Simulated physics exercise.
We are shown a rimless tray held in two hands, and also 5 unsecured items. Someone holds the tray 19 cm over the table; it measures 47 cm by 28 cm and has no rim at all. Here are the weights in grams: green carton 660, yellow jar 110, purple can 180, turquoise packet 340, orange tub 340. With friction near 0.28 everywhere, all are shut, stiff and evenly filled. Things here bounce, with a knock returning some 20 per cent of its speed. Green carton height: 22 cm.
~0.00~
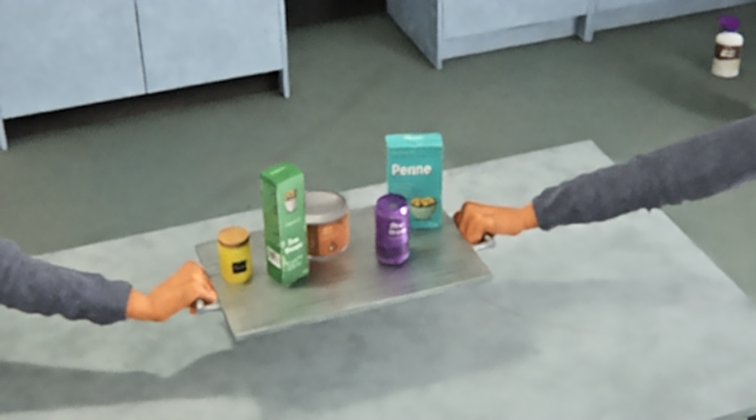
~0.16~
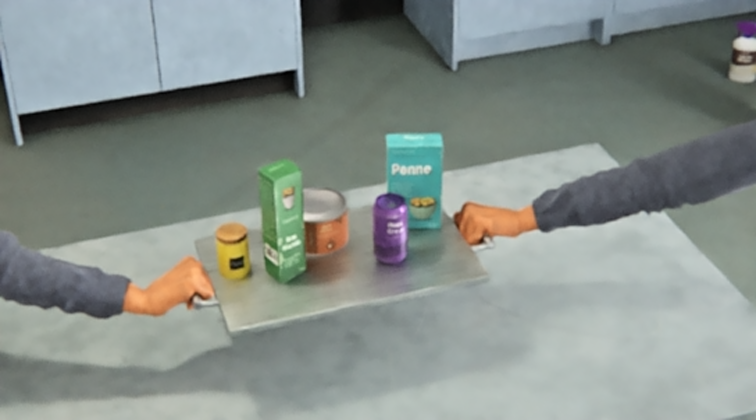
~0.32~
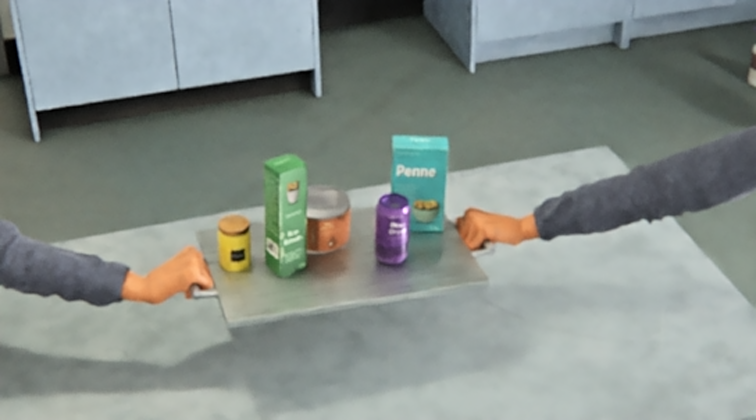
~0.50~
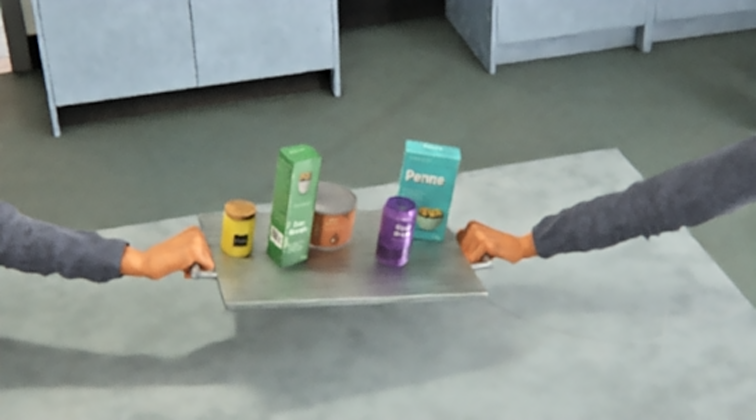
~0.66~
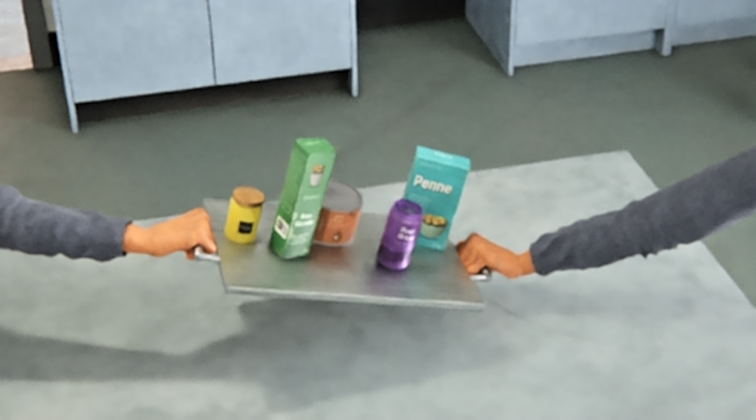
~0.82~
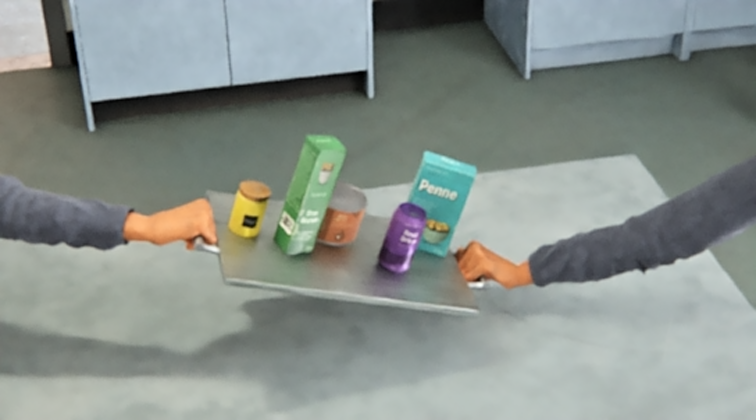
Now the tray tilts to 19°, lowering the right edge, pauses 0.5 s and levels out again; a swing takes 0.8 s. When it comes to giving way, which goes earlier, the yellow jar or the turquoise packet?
The earlier one is the latter of the pair.
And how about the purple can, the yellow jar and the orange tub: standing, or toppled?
Final state - purple can: Goes over; yellow jar: Remains on its base; orange tub: Goes over.
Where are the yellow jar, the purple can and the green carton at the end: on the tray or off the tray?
Outcome: The yellow jar remains on its support; the purple can departs its support; the green carton departs its support.
After 1.32 s, tray tilted 19°, right edge down; turquoise packet now off the tray; yellow jar moved 10 cm near (299, 214); green carton on its side.
After 1.52 s, tray tilted 18°, right edge down; purple can and orange tub now off the tray; yellow jar moved 17 cm near (333, 220); green carton on its side.
After 1.82 s, tray tilted 9°, right edge down; green carton now off the tray; yellow jar moved 29 cm near (390, 221).
In the end (2.7 s), off the tray, green carton, purple can, turquoise packet and orange tub; not toppled but over 5 cm from the start, yellow jar. At the end, from the last picture's camera, yellow jar near (402, 213), turquoise packet near (541, 266). Yellow jar was never lost; turquoise packet went at 1.18 s.
